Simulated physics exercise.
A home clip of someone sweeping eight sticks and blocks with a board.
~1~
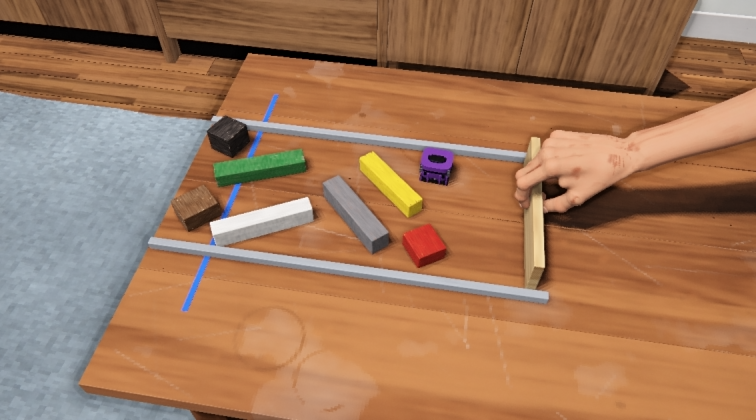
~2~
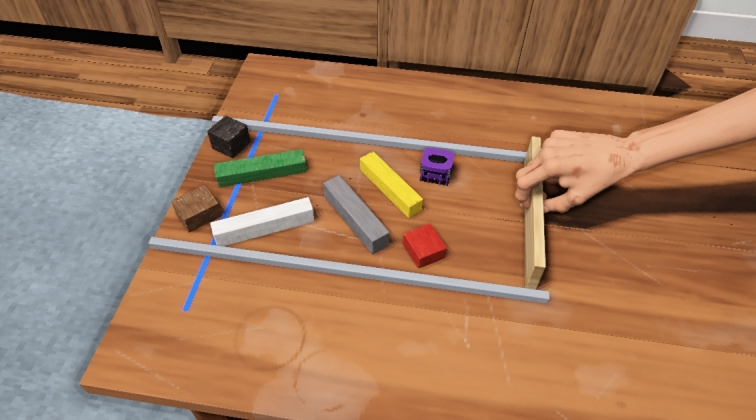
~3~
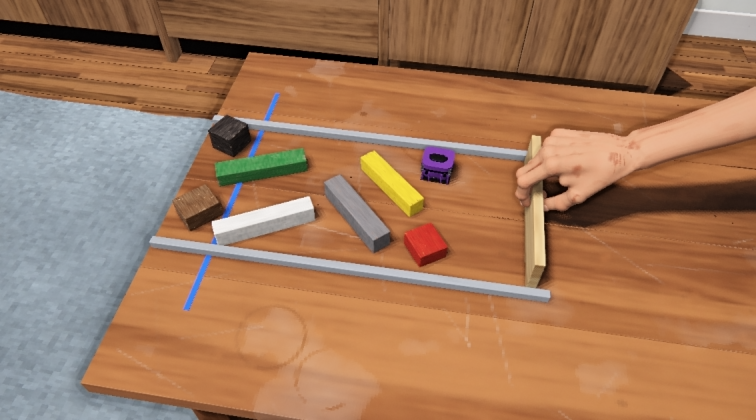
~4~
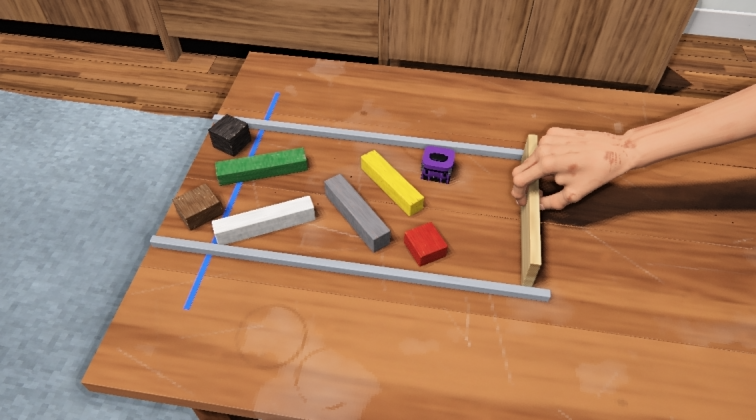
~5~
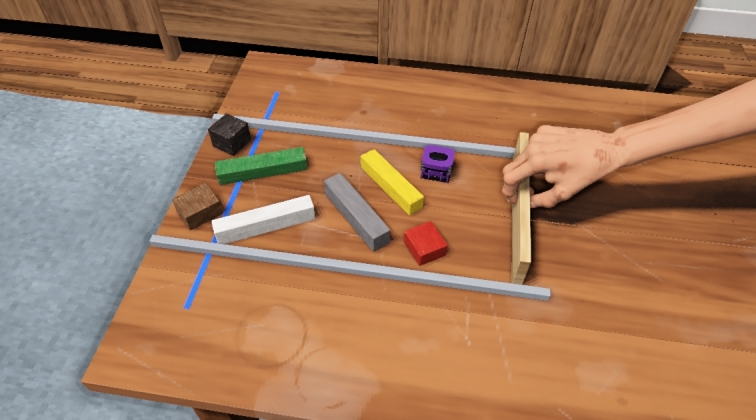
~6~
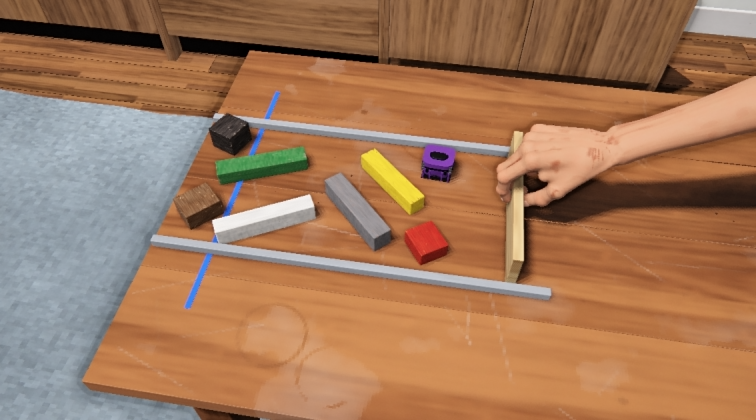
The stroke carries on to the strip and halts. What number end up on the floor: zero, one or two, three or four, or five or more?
The number that fall off is three or four.
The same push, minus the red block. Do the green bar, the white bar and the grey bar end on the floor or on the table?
The green bar drops off; the white bar tumbles off; the grey bar stays on.
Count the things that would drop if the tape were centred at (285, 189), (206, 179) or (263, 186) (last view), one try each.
Down on the floor: 0, 6 and 2.
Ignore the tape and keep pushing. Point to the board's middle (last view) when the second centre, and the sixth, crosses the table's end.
About (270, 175), then (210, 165).
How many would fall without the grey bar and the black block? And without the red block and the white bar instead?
It would be 2 and 1.
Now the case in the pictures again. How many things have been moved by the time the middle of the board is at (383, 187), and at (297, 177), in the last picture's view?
The counts are 4 and 7.
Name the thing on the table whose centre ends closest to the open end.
That is the grey bar.
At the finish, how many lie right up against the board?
In contact: 3.
A little later, none off yet; brown block at rest near (199, 206); black block at rest near (231, 134); green bar at rest near (263, 165).
Next, none off yet; brown block moving near (196, 202); black block at rest near (231, 134); green bar shifted a little near (242, 169).
When it is over, the number that fall off is three or four; down, white bar, green bar, black block and brown block.
